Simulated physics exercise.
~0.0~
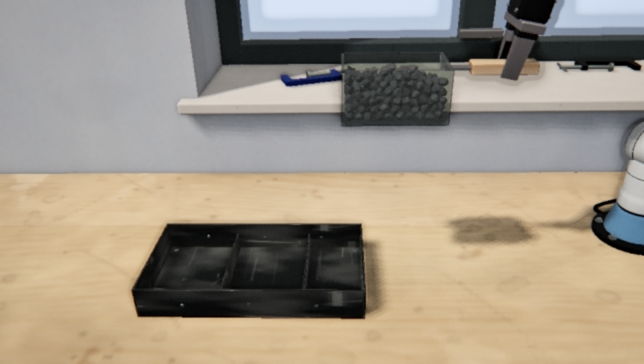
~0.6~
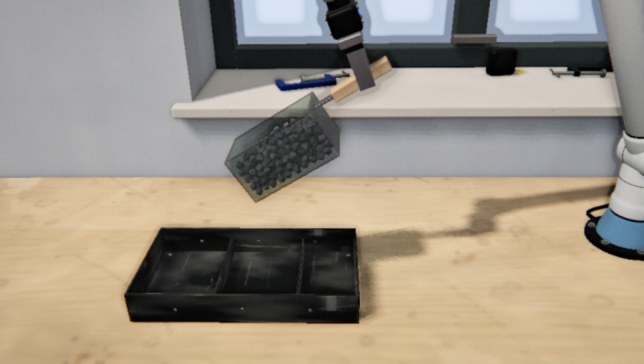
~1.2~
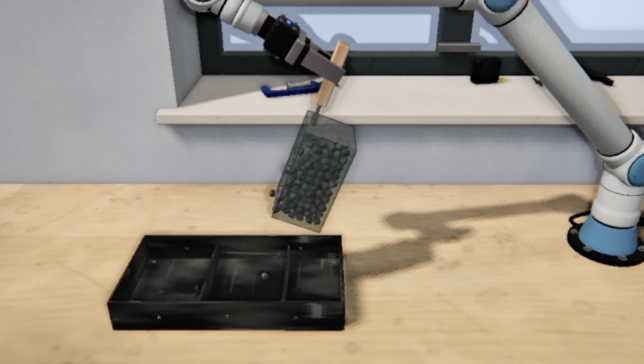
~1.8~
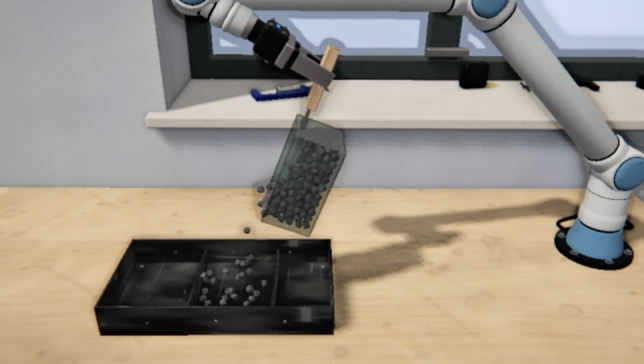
A robot arm, white and grey with blue joints and based at the right, works above a pale wooden table, seen from the front and slightly above, with a window and sill behind. Its dark gripper holds the wooden handle of a clear box full of dark pebbles, while a black divided crate sits on the table at left. The arm brings the box left and down from the sill, tipping it forward. It tilts the box more steeply beside the crate until pebbles begin to slip out. Finally, a small scatter lies in the crate's middle part, a few still falling, while most remain in the steeply tilted box.
